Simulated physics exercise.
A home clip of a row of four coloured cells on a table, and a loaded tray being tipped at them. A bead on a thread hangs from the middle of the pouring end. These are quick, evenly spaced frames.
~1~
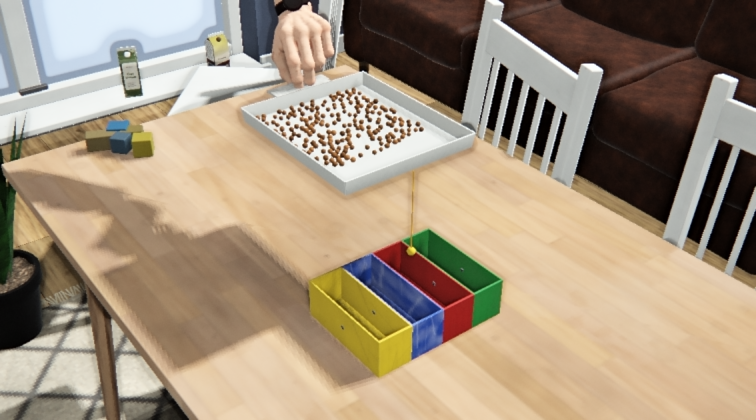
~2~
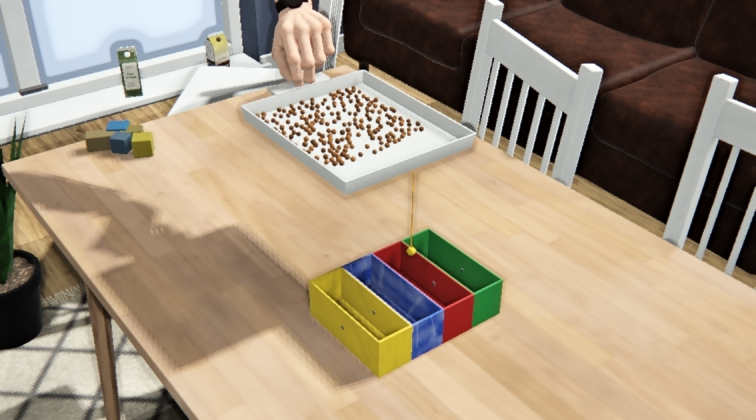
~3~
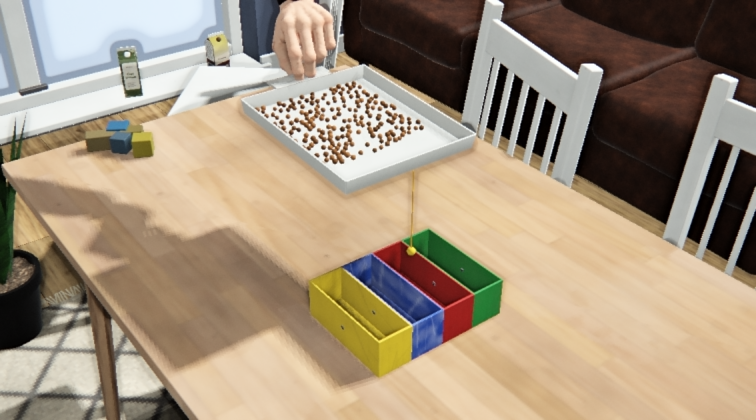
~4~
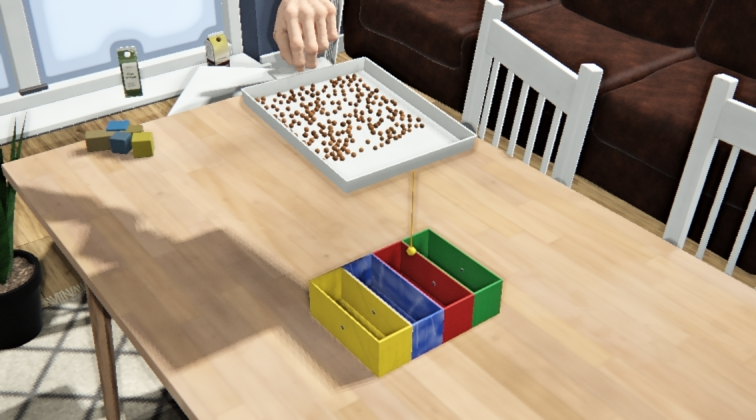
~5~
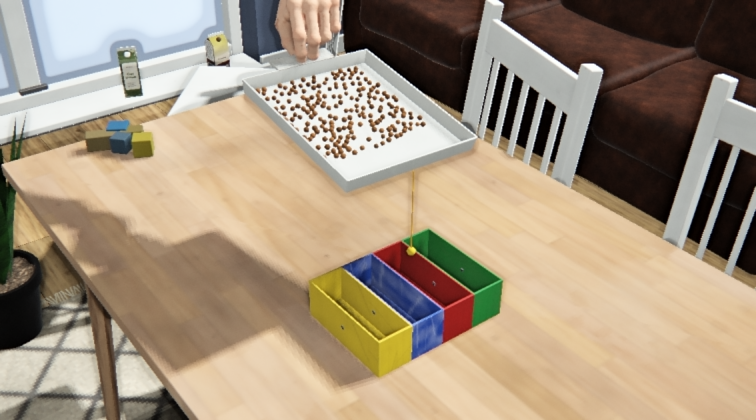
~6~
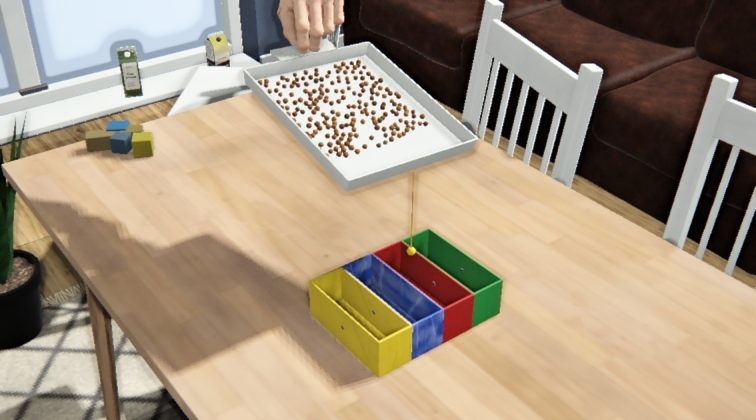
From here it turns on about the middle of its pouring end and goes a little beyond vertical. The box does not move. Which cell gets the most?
Fullest: The green cell.
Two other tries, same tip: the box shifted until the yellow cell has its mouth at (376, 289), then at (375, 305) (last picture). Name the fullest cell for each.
First that green cell, then the green one.
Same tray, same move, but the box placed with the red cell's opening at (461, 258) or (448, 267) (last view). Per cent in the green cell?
Roughly 40 per cent, and 60 per cent.
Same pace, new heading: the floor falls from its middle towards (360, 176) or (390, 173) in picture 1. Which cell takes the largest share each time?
First the cell in yellow, then that yellow cell.
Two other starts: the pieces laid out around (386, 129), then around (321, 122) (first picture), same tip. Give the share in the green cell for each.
The first gives 30 %, the second 30 %.
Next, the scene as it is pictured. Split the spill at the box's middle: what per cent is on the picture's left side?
Some 0 per cent.
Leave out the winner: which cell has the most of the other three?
It is that red cell.
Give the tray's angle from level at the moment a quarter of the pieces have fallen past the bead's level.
Near 100 degrees.
Soon after the last picture, tray tipped steeply; nearly all on the tray; a stray few in the green cell; a stray few falling or outside the box.
A little later, tray tipped right over; about half on the tray; a stray few in the green cell; a stray few in the red cell; about a third falling or outside the box.
Later still, tray tipped past a quarter turn; about a quarter in the green cell; a small part in the red cell; a stray few in the blue cell; about half falling or outside the box.
At rest, tray tipped past a quarter turn; about a quarter in the green cell; a small part in the red cell; a stray few in the blue cell; none in the yellow cell; about half outside the box.
